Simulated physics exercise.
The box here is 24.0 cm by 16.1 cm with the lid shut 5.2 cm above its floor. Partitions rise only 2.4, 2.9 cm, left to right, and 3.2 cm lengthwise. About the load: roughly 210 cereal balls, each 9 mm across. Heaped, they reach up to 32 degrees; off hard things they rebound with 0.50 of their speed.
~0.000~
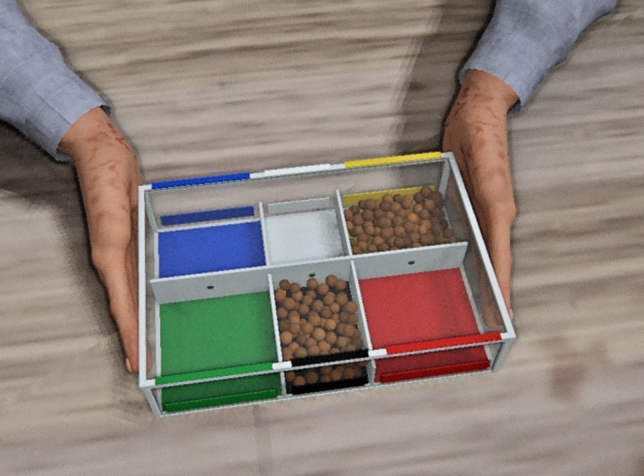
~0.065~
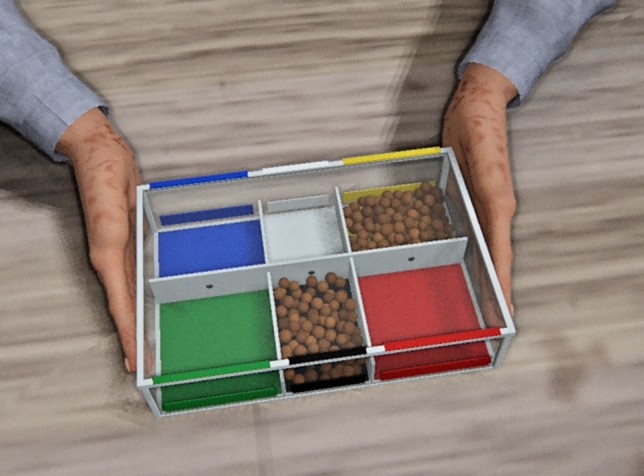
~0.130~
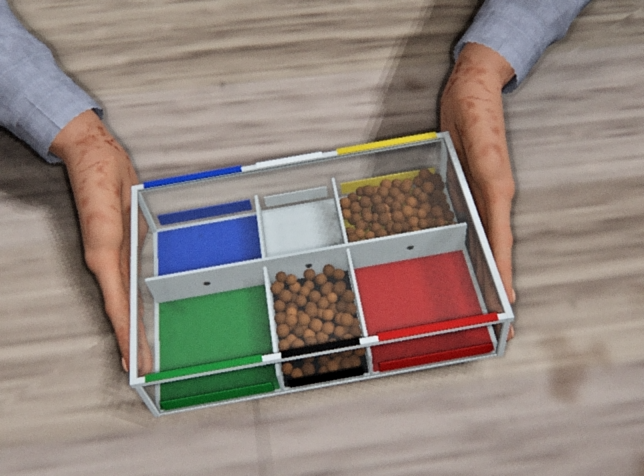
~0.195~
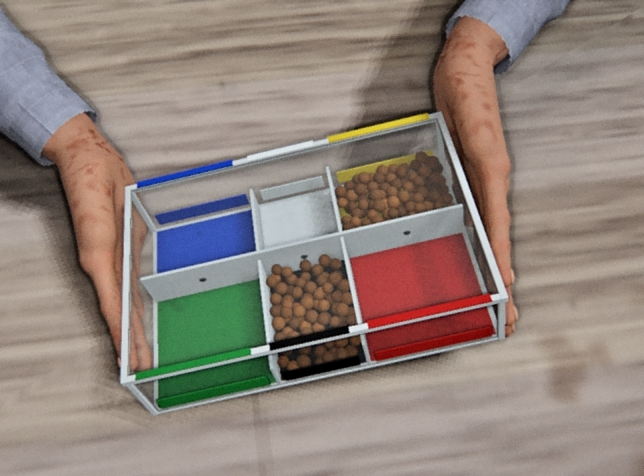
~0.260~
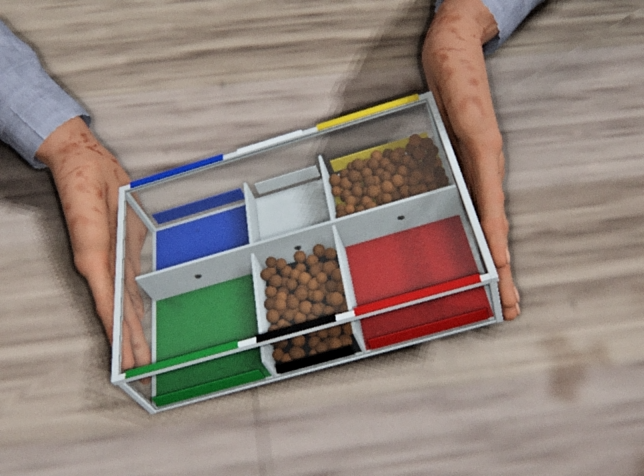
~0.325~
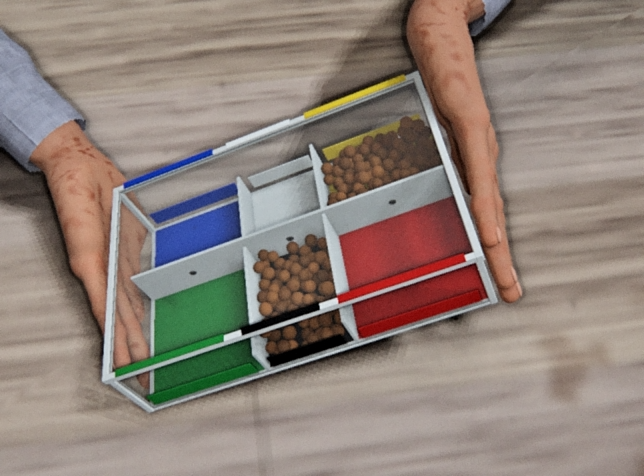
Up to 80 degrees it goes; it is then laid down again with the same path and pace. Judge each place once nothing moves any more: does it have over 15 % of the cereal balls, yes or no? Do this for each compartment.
Red: No, blue: Yes, green: No, yellow: Yes, white: No, black: Yes.
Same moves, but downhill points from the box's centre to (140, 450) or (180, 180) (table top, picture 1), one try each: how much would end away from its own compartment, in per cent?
Around 40 % for the first direction, around 25 % for the second.
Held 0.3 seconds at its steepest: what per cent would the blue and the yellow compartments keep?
Final amounts would be blue 30% and yellow 35%.
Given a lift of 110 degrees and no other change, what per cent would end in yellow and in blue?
The yellow compartment would get 0 per cent and the blue one 65 per cent.
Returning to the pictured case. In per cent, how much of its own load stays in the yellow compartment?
Some 50 per cent.
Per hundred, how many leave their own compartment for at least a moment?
About 40 %.
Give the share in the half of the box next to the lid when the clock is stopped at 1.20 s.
Roughly 30 per cent.
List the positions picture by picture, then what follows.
Box tilt 0 degrees, front corners at (146, 382) and (507, 334); yellow 60 %, black 40 %, in the first picture.
Box tilt 1 degrees, front corners at (144, 381) and (507, 329), in the second picture.
Box tilt 6 degrees, front corners at (137, 380) and (505, 315), lowest corner left back, in the third picture.
Box tilt 11 degrees, front corners at (128, 378) and (499, 295), lowest corner left back, in the fourth picture.
Box tilt 16 degrees, front corners at (119, 377) and (490, 275), lowest corner left back, in the fifth picture.
Box tilt 21 degrees, front corners at (110, 376) and (475, 254), lowest corner left back; yellow 60 %, black 40 %. Its pace works out near 80 degrees a second, in the sixth picture.
Then, at 1.20 s, tilt 79 degrees; blue 10 %, green 5 %, yellow 50 %, white 5 %, black 35 %.
After 1.78 s, tilt 34 degrees; blue 25 %, green 5 %, yellow 30 %, white 5 %, black 30 %.
Then, at 2.42 s, tilt 0 degrees; blue 25 %, green 5 %, yellow 30 %, white 5 %, black 30 %.
At rest (2.9 s), red 0 %, blue 25 %, green 5 %, yellow 30 %, white 5 %, black 30 %.
